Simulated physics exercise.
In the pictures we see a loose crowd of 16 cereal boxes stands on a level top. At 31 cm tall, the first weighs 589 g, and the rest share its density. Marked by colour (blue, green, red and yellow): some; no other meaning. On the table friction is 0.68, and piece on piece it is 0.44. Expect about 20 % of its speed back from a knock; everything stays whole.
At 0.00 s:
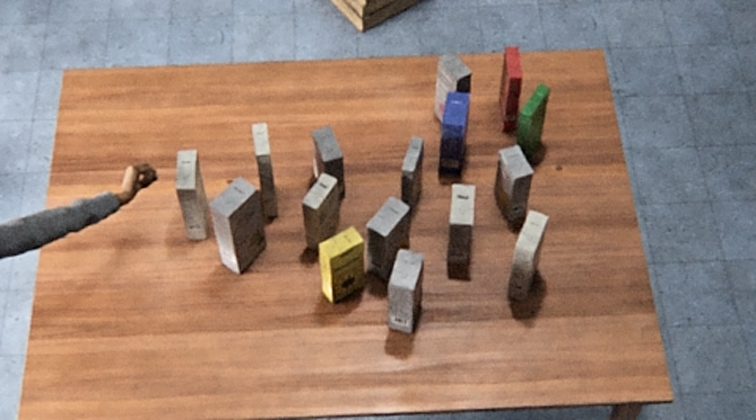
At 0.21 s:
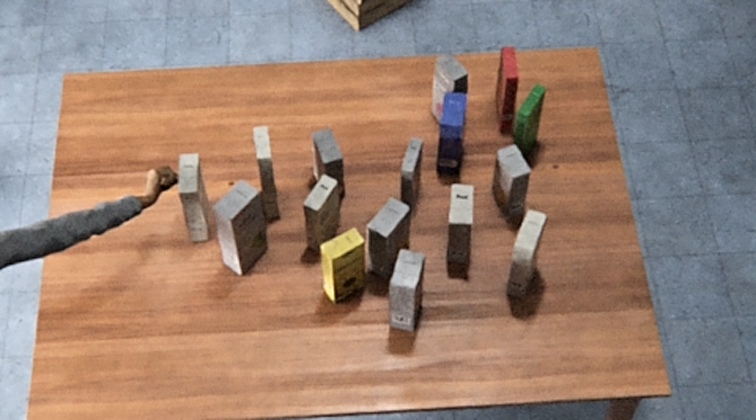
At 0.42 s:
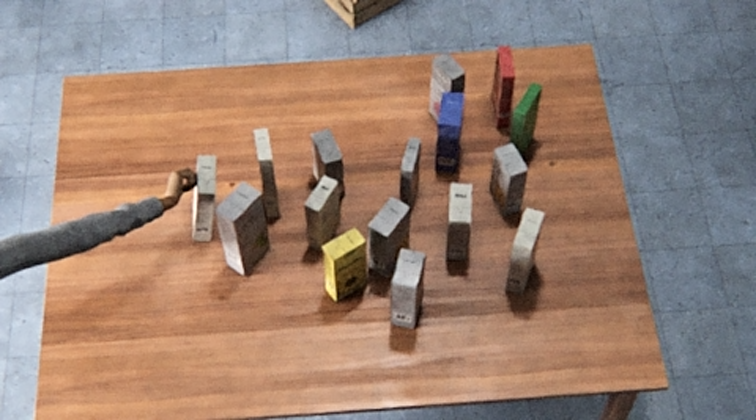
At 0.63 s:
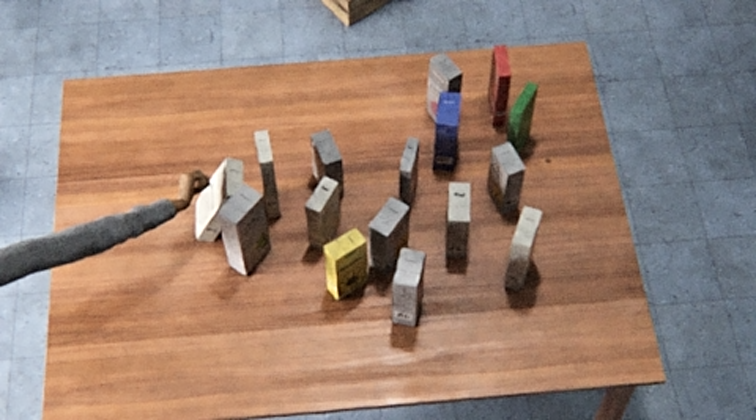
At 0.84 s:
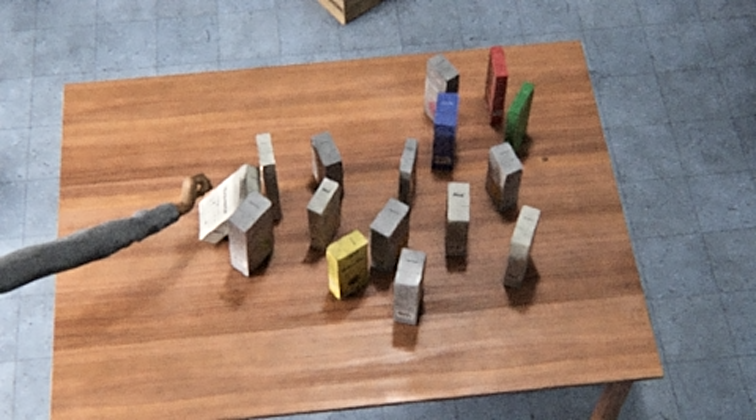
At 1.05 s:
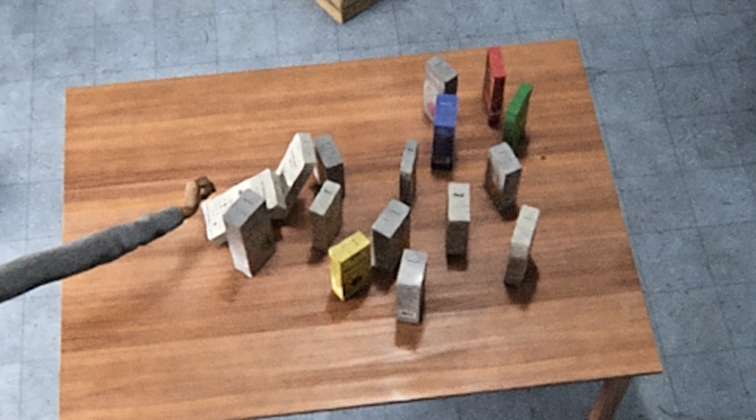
To begin with, grey, red, green, blue and yellow boxes stand scattered on a wooden table while a hand reaches in from the left. The finger pushes the leftmost grey box, which tips over to the right, and then the hand stays still. The box behind it leans over to the right too.
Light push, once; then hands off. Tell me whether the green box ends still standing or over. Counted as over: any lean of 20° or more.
The green box ends still standing.
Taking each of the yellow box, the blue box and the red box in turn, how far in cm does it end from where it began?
Moved: Yellow 0, blue 0, red 0.
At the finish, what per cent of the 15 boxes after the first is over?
The share is about 15 in a hundred.
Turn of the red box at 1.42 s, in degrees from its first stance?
About 0 degrees.
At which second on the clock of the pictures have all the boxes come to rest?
Near 4.0 s.
After 1.24 s, 2 of the 15 other boxes over; green box unmoved.
In the end (4.0 s), 2 of the 15 other boxes over; green box unmoved; yellow box unmoved; red box unmoved. 13 left standing. From the last view, middles, green box near (516, 121), yellow box near (351, 266).
